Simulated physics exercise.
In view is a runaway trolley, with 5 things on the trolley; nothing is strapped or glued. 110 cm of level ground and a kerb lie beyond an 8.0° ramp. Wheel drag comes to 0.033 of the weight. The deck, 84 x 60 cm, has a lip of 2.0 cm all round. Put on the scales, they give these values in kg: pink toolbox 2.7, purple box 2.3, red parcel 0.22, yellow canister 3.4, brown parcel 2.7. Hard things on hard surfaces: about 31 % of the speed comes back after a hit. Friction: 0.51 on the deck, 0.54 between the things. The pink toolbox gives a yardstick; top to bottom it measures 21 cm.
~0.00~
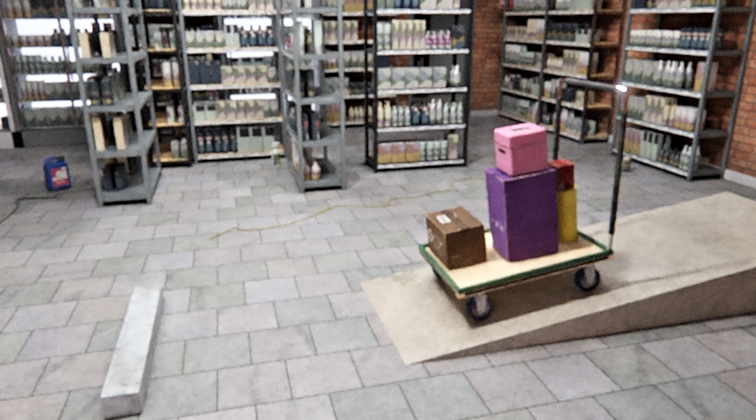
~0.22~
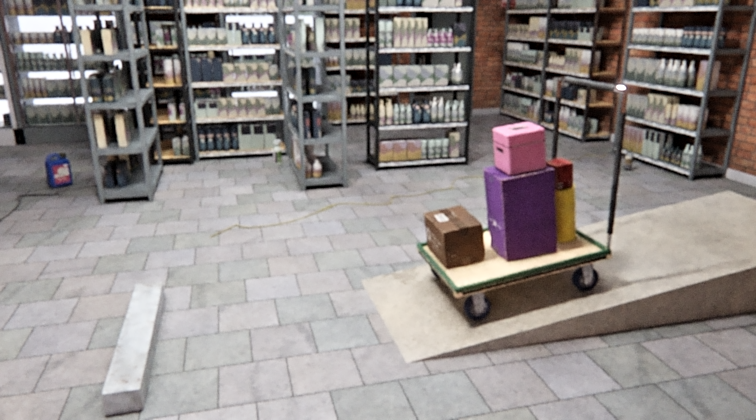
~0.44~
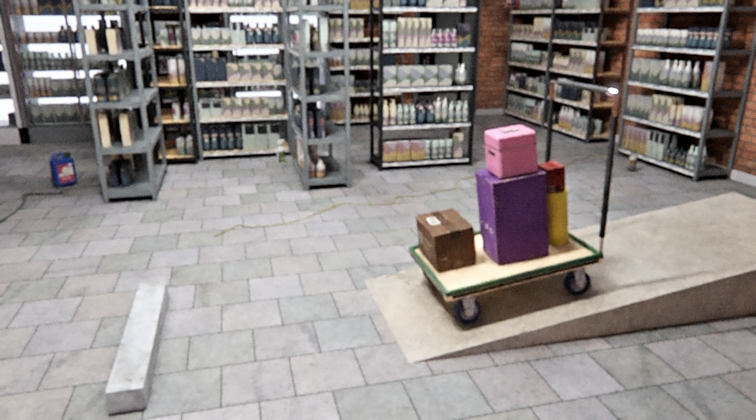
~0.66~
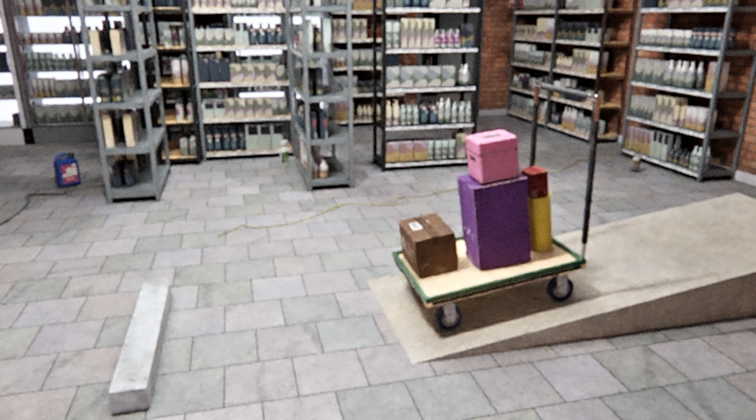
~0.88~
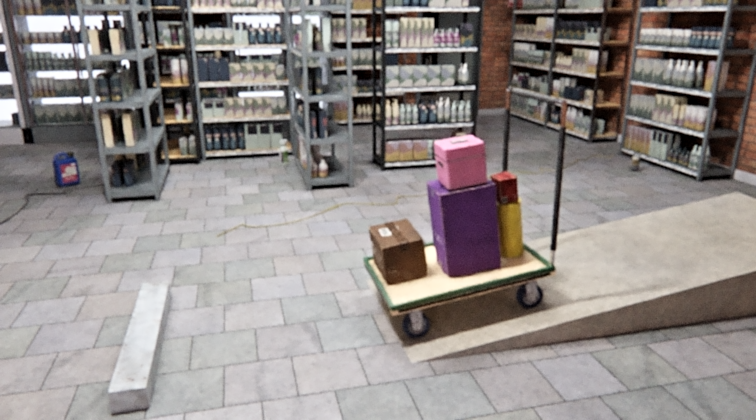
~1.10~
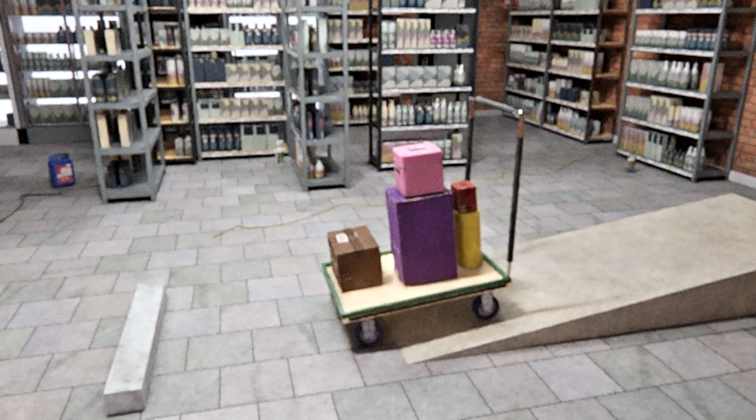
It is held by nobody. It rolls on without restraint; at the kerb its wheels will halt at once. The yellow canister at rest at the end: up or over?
Up.
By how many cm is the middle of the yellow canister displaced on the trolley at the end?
Net shift near 6 cm.
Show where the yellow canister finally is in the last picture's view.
At roughly (287, 266).
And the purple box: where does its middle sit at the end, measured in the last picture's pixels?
It comes to rest somewhere around (218, 251).
Around 2.00 s, trolley at the kerb; yellow canister tipped 4° against what carries it near (286, 265); pink toolbox tipped 5° against what carries it; red parcel tipped 4° against what carries it.
Around 2.20 s, trolley at the kerb; yellow canister tipped 11° against what carries it near (280, 264); pink toolbox tipped 15° against what carries it; red parcel tipped 14° against what carries it.
Finally (3.8 s), not toppled but over 10 cm from the start, pink toolbox and purple box; the other 3 still in place (within 10 cm). Final places as that camera would see them, yellow canister near (287, 266).
